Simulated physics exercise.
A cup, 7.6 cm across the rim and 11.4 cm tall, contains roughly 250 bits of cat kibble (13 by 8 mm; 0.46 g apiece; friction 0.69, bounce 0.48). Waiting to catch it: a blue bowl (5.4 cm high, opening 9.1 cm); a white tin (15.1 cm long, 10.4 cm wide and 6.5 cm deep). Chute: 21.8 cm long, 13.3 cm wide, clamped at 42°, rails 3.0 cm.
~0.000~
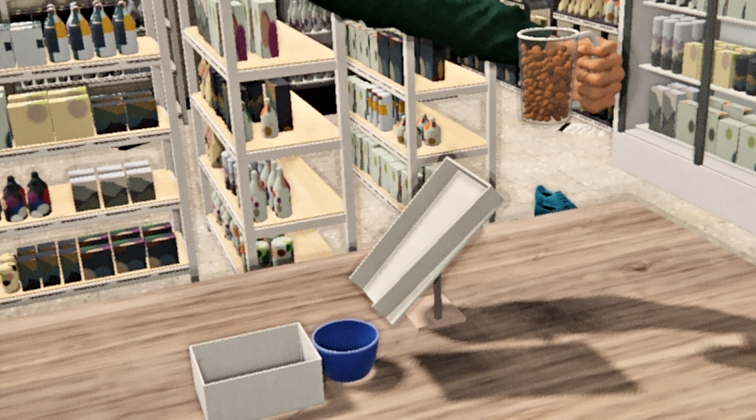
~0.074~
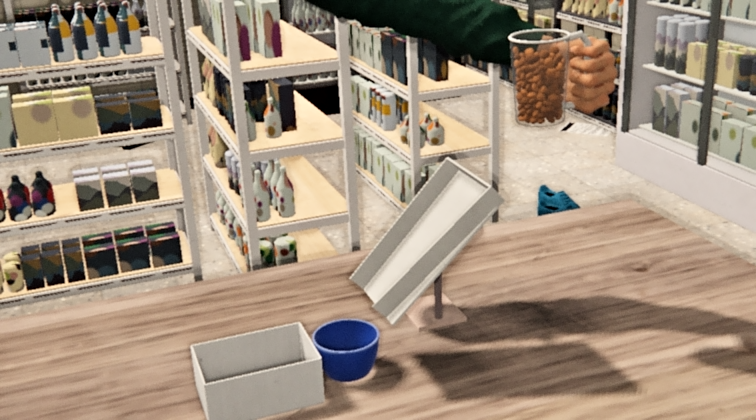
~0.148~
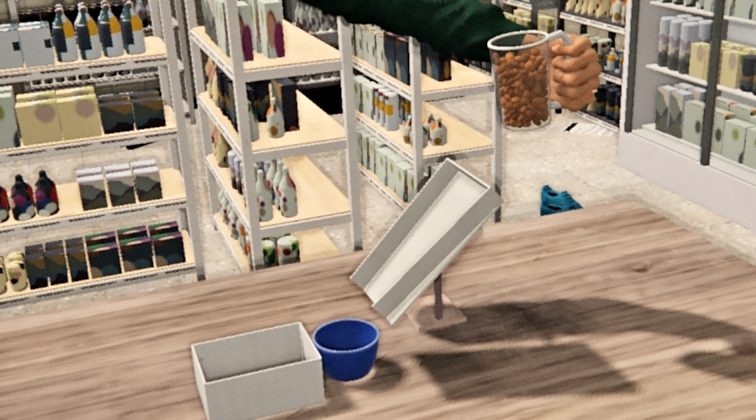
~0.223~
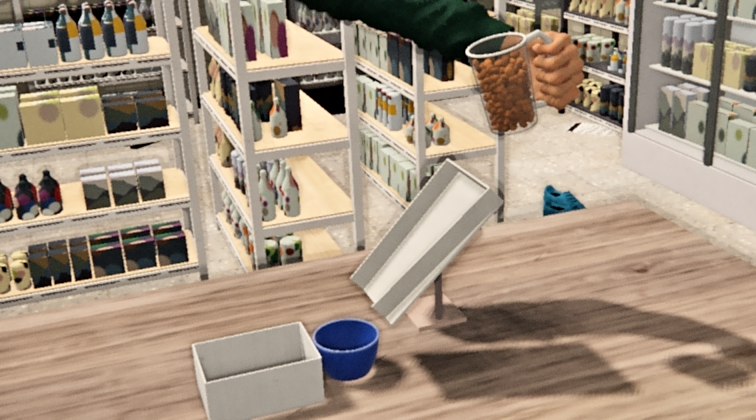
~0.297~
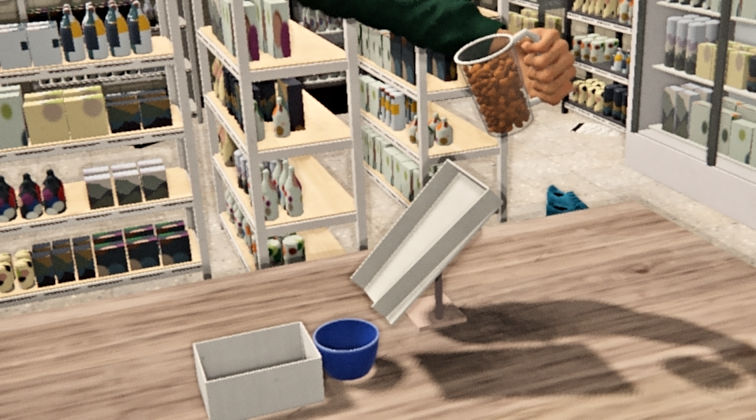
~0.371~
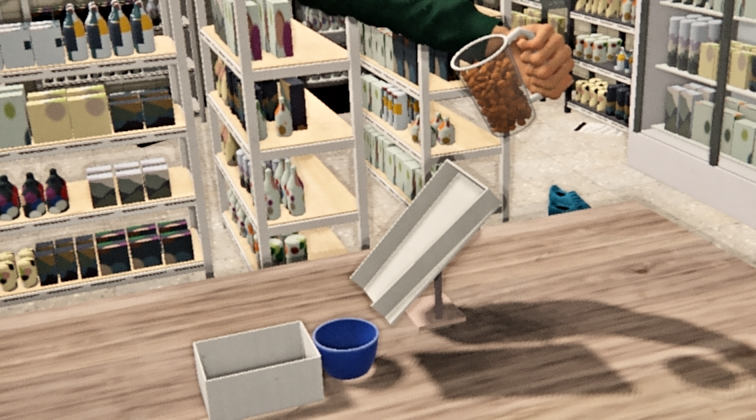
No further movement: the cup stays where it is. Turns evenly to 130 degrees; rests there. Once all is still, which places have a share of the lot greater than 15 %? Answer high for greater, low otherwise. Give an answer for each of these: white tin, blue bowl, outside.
White tin: Low, blue bowl: High, outside: High.
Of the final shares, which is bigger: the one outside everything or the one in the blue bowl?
Between the two, more of the load settles in the blue bowl.
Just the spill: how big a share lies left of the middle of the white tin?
20%, roughly.
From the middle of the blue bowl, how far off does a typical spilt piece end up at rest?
Around 16 cm from the centre.
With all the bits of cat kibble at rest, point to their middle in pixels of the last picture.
Middle: Approx. (342, 360).
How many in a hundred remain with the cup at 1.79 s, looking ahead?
Close to 10 per cent, I'd reckon.
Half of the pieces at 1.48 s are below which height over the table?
The answer is about 36 centimetres.
Then, at 0.80 s, tilt 63 degrees; cup 100 %; middle of all pieces near (502, 91).
After 1.15 s, tilt 93 degrees; slope 5 %, cup 95 %; middle of all pieces near (500, 93).
After 1.48 s, tilt 121 degrees; slope 20 %, blue bowl 5 %, cup 75 %; middle of all pieces near (477, 130).
After 1.79 s, tilt 130 degrees; slope 55 %, blue bowl 25 %, cup 10 %, outside 5 %, in the air 5 %; middle of all pieces near (400, 264).
By 3.0 s all is still; slope 0 %, blue bowl 70 %, cup 0 %, white tin 5 %, outside 30 %.
